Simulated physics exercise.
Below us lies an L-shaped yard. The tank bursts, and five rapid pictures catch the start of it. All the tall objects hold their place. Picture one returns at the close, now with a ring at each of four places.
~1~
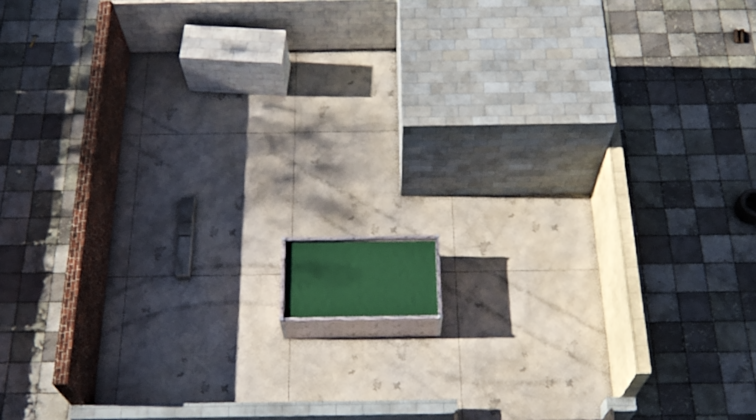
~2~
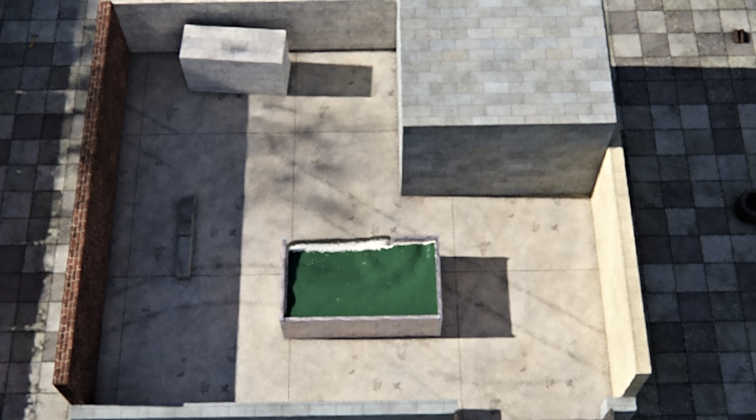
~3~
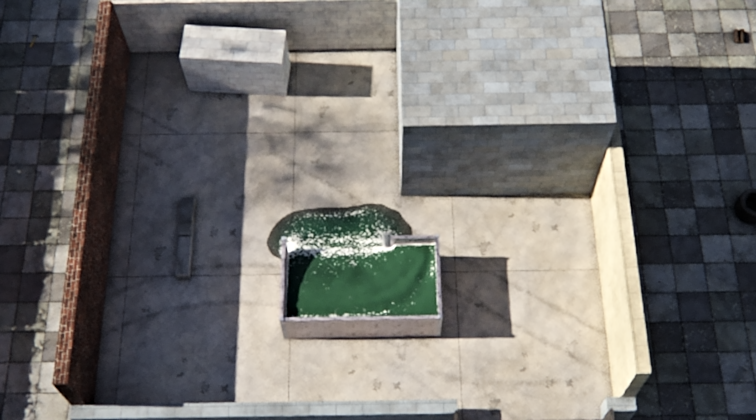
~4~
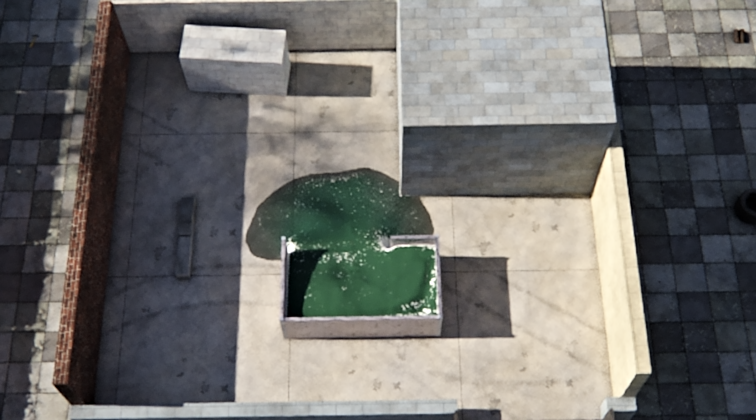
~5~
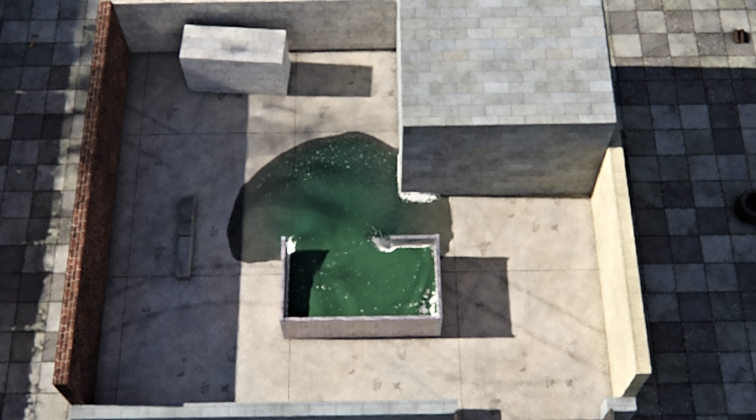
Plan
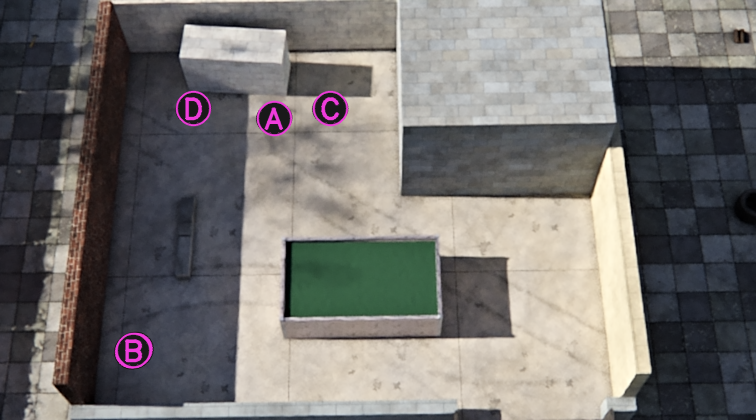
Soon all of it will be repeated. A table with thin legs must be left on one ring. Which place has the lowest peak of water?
The answer is spot B.
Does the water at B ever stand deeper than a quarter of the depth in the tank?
No, it does not.
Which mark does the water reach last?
B it is.
In magenta, A at (274, 118); B at (133, 350); C at (330, 108); D at (193, 108).
If A is chosen, the water peaks at about 36 % of the depth that stood in the tank.
If B is chosen, the water peaks at about 16 % of the depth that stood in the tank.
If C is chosen, the water peaks at about 41 % of the depth that stood in the tank.
If D is chosen, the water peaks at about 31 % of the depth that stood in the tank.
